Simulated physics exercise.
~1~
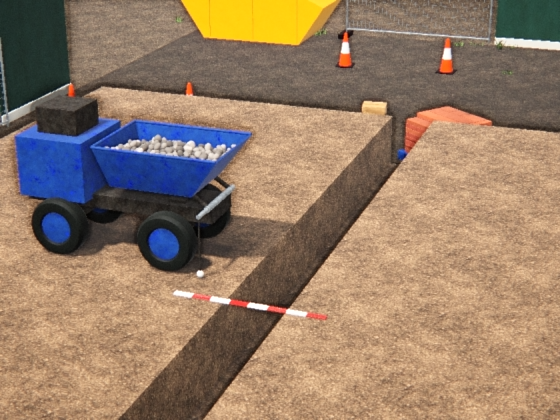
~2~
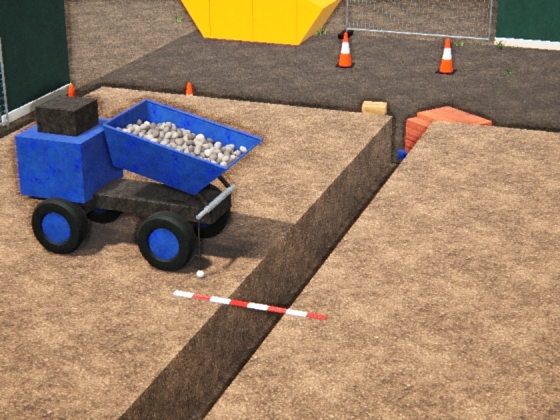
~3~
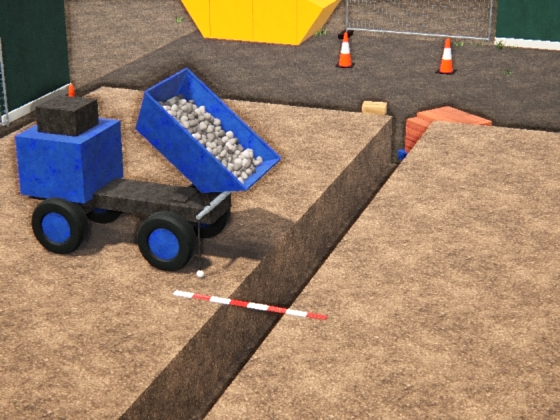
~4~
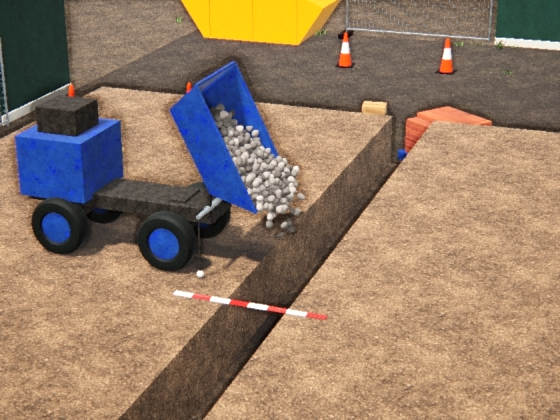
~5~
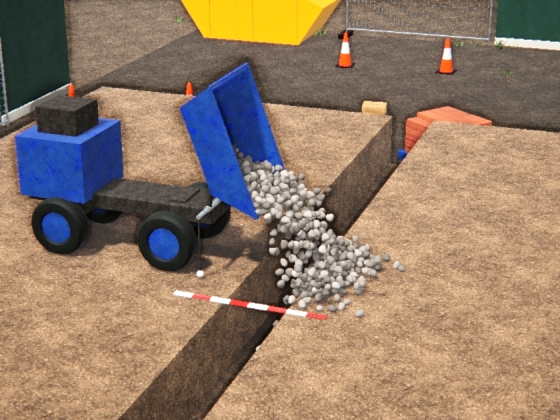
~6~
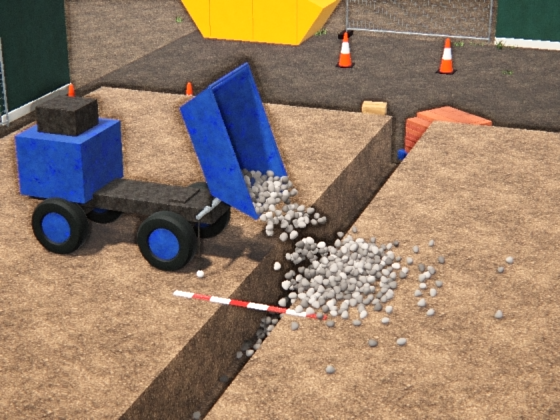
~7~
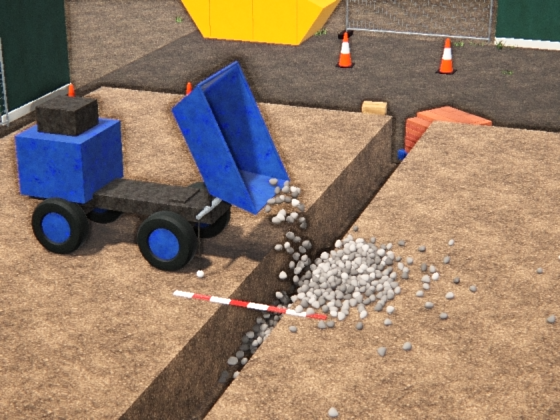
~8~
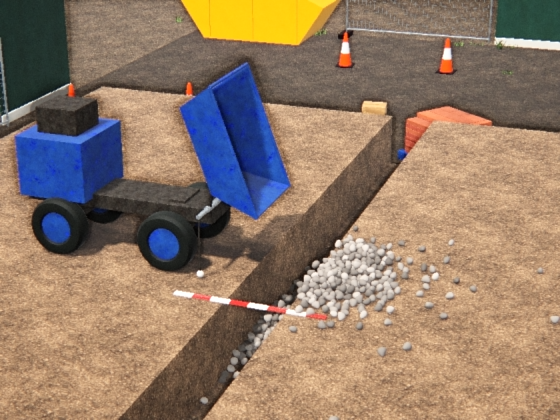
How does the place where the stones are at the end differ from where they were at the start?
At the start the stones were loaded in the dumper's blue skip on the left. By the end they lay lower and further right, in the trench and on the ground beyond it.
